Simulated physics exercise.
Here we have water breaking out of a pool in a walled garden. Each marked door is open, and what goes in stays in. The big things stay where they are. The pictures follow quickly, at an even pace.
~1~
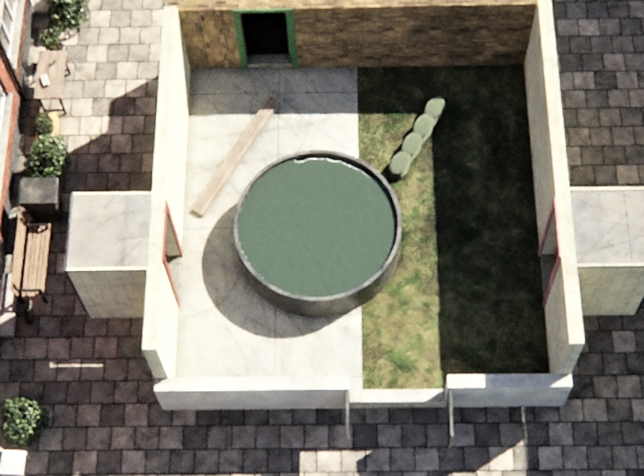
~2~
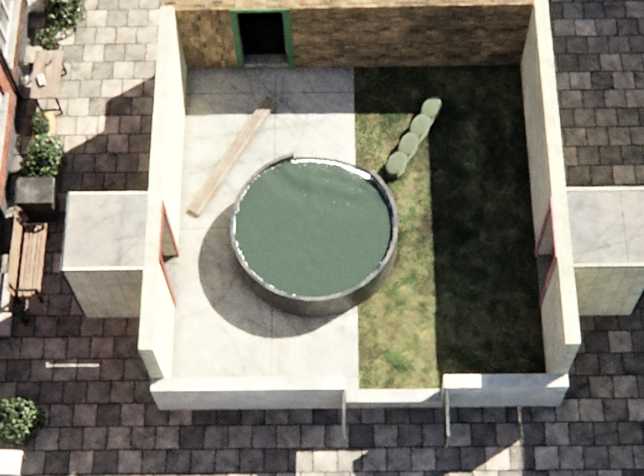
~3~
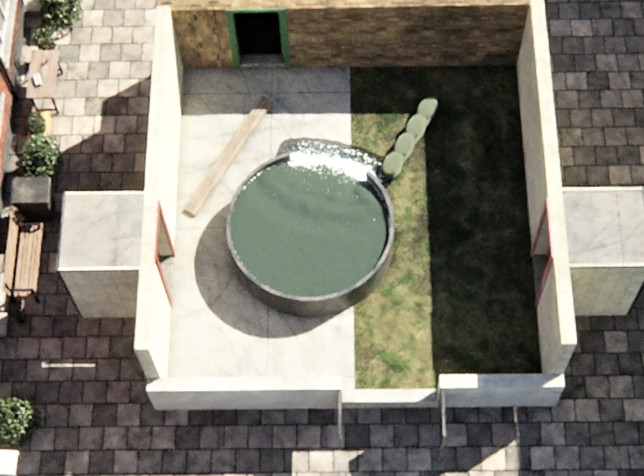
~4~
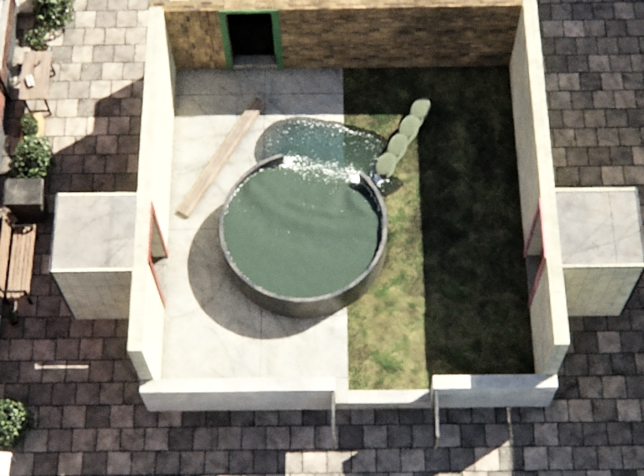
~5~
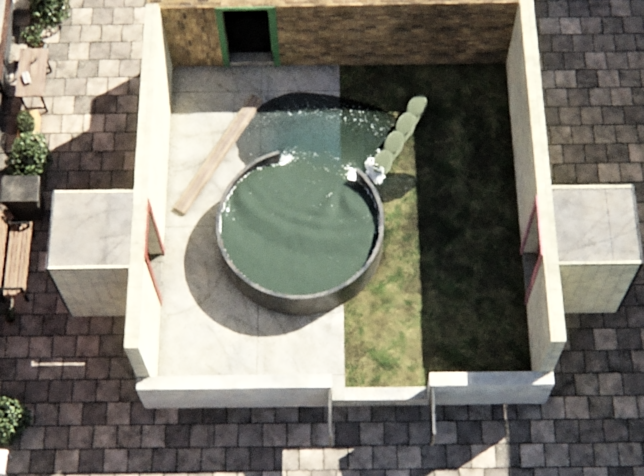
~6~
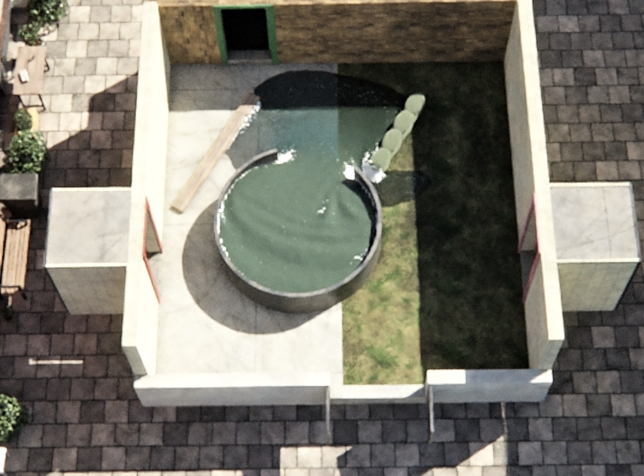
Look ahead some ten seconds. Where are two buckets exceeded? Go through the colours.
In the end: The red door holds within the limit; the green door floods; the pink door holds within the limit.
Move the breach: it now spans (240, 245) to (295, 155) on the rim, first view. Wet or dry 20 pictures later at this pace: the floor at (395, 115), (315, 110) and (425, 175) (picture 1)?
One after the other: Under water, awash, free of water.
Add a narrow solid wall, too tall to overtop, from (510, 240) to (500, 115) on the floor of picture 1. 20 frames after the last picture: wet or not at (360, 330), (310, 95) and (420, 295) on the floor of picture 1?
In that order: Free of water, covered, free of water.
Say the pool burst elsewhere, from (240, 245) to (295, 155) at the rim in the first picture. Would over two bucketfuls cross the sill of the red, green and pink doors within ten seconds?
My reading: The red door is over, the green door takes more, the pink door stays under.
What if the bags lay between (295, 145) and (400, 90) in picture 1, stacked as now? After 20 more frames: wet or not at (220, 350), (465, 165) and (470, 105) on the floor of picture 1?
One after the other: Dry, flooded, awash.
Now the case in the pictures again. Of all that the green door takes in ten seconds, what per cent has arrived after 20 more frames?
Roughly 65 per cent.
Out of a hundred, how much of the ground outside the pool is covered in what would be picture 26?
Some 45 per cent.
A moment on, water covers 20 % of the floor; the red door not reached, the green door under two buckets in, the pink door not reached.
Next, water covers 30 % of the floor; the red door not reached, the green door over two buckets in, the pink door not reached.
Then, water covers 45 % of the floor; the red door not reached, the green door over two buckets in, the pink door not reached.
Later, water covers 80 % of the floor; the red door wet at the sill, nothing in, the green door far over two buckets in, the pink door wet at the sill, nothing in.
In the end, water covers 95 % of the floor; the red door wet at the sill, nothing in, the green door far over two buckets in, the pink door wet at the sill, nothing in.
